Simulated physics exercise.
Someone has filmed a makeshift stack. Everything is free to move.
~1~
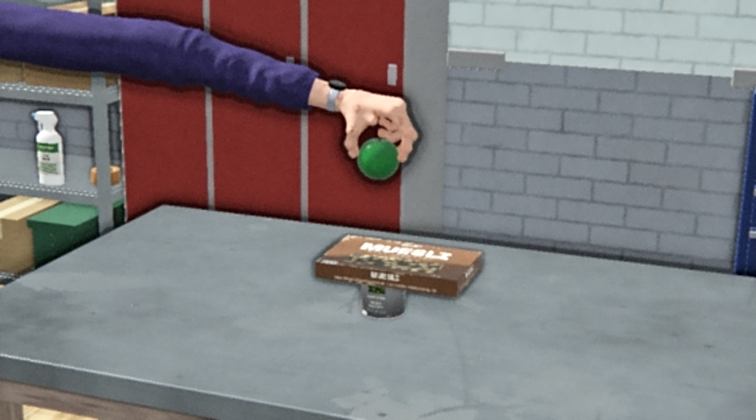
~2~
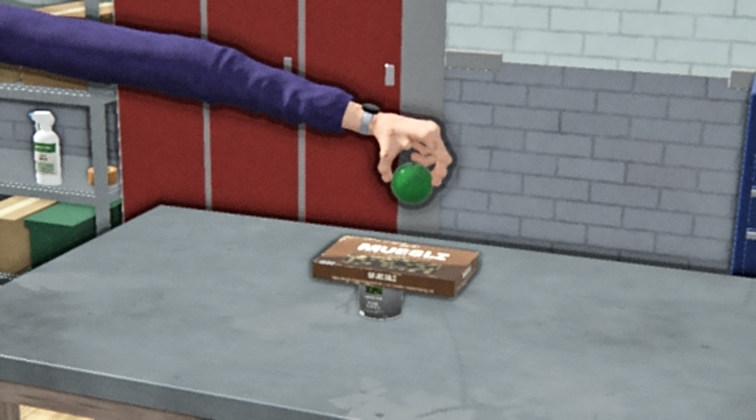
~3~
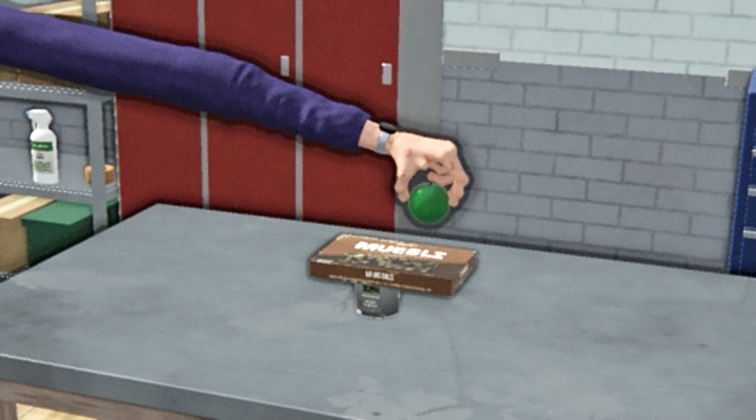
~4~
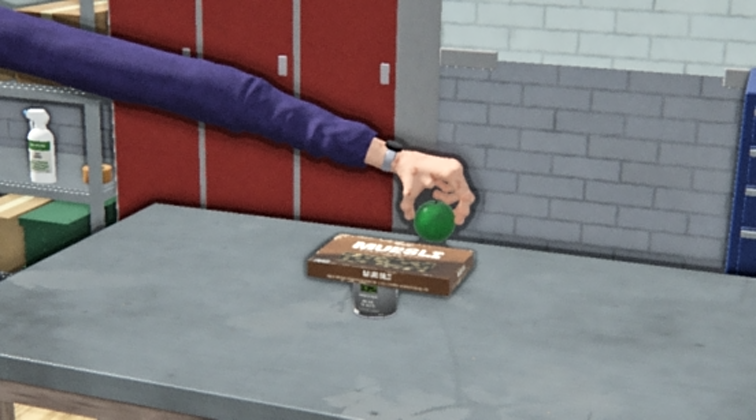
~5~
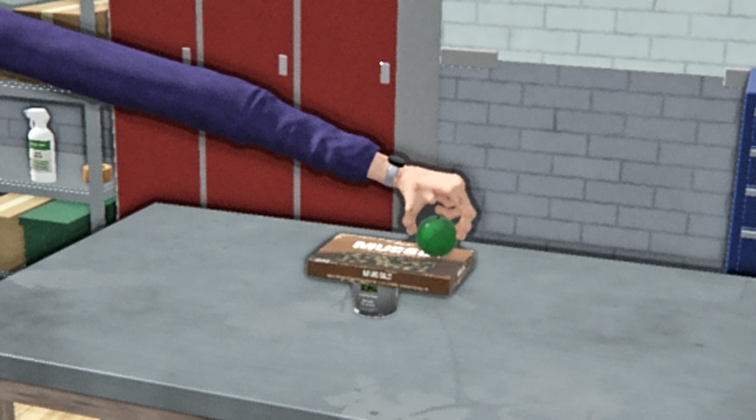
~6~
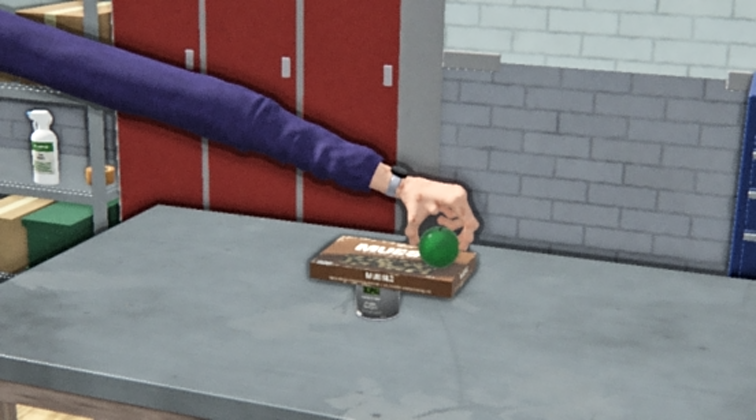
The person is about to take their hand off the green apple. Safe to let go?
Here the stack comes apart.
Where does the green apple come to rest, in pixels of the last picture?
Near (495, 316).
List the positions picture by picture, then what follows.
The first frame shows coming down; green apple (378, 159); brown packet (400, 265).
The second frame shows coming down; green apple (412, 183); brown packet (397, 265).
The third frame shows coming down; green apple (429, 203); brown packet (394, 264).
The fourth frame shows coming down; green apple (435, 221); brown packet (392, 263).
The fifth frame shows coming down; green apple (437, 237); brown packet (392, 263).
The sixth frame shows in place under the hand; green apple (439, 248); brown packet (394, 265).
Then, 0.30 s after the last picture, green apple now fallen; brown packet tipped 40° from how it was.
Then, 0.40 s after the last picture, brown packet tipped 45° from how it was.
Then, 0.60 s after the last picture, brown packet tipped 33° from how it was.
At rest, fallen, green apple; left askew, brown packet; grey tin in place. Seen from the same camera at the end, green apple near (495, 316). The stack gives way.
